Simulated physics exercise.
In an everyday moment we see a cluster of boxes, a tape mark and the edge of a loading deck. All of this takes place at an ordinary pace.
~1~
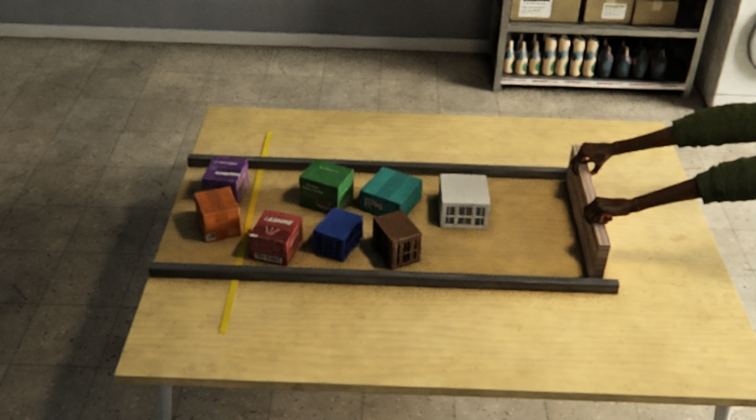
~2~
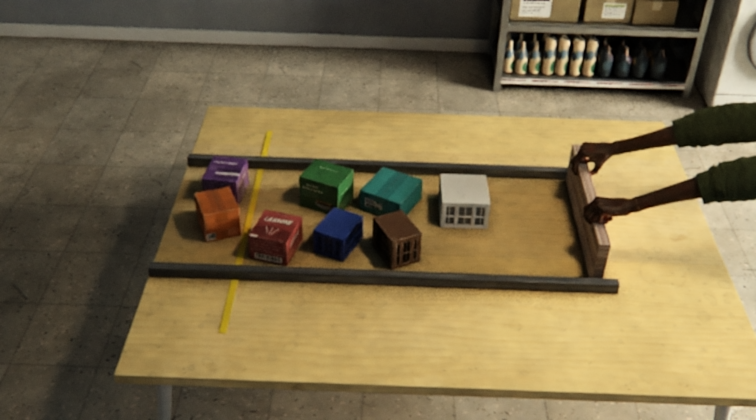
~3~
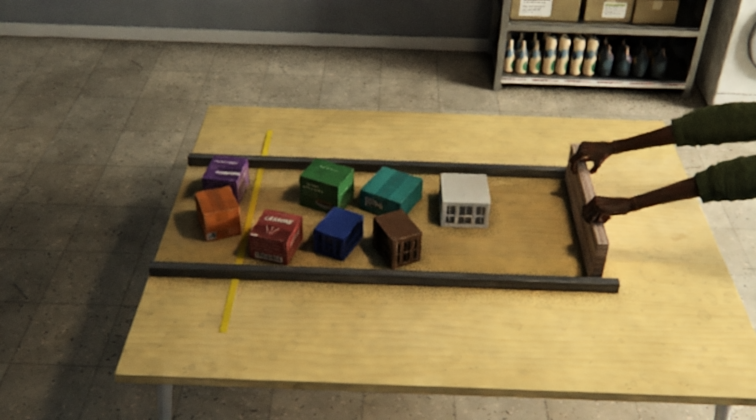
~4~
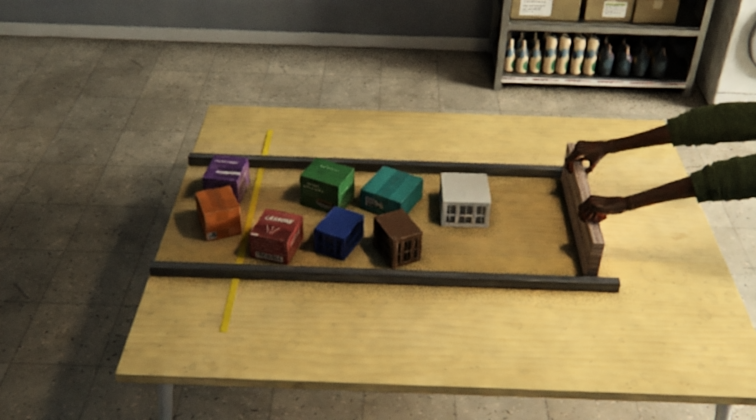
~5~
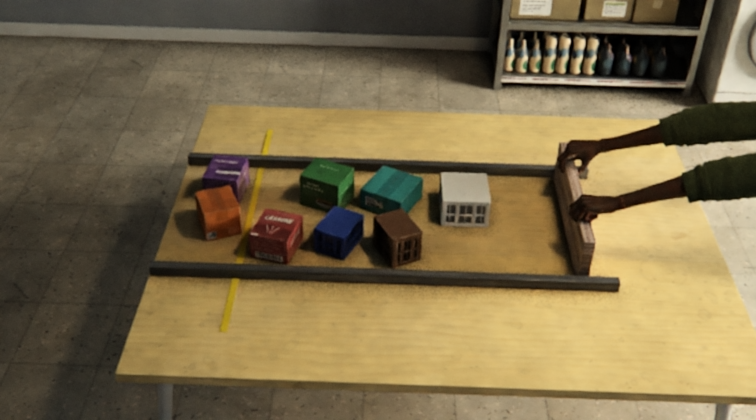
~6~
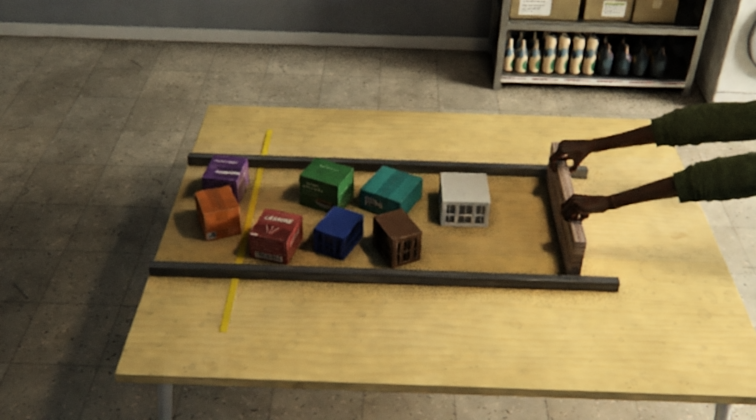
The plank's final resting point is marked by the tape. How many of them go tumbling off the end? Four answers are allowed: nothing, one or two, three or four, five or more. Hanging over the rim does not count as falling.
It ends with three or four down.
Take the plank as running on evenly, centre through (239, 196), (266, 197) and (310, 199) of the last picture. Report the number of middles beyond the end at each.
Place by place: 5, 3 and 1.
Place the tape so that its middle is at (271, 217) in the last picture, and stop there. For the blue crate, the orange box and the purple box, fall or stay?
Taking them in turn: Blue crate is still there, orange box ends up off it, purple box ends up off it.
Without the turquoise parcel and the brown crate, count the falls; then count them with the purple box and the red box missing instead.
Count of fallen: 2 / 2.
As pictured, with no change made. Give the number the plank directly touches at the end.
The count in contact is 2.
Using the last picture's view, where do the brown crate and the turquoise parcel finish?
About (227, 230), and the other about (184, 190).
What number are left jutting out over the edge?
You'd get 1.
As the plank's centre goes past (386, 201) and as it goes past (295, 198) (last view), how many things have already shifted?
At that stage 5; at the next, 8.
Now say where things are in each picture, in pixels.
In the first picture, purple box (226, 181); orange box (218, 214); red box (276, 237); plank (586, 210); tape (250, 217).
In the second picture, orange box (218, 214); brown crate (397, 239).
In the third picture, red box (276, 237); turquoise parcel (391, 194).
In the fourth picture, purple box (227, 180); green box (327, 187).
In the fifth picture, orange box (218, 213); white crate (464, 199).
In the sixth picture, purple box (226, 180); orange box (218, 213); red box (276, 236); plank (564, 208); tape (250, 216).
Soon after, none off yet; purple box at rest near (226, 180); orange box at rest near (218, 213); red box at rest near (276, 236).
Then, none off yet; purple box tipped well over near (156, 184); orange box moved about its own width near (189, 210); red box moved about its own width near (216, 237).
By the end, the number that fall off is three or four; fallen, green box, red box, orange box and purple box.
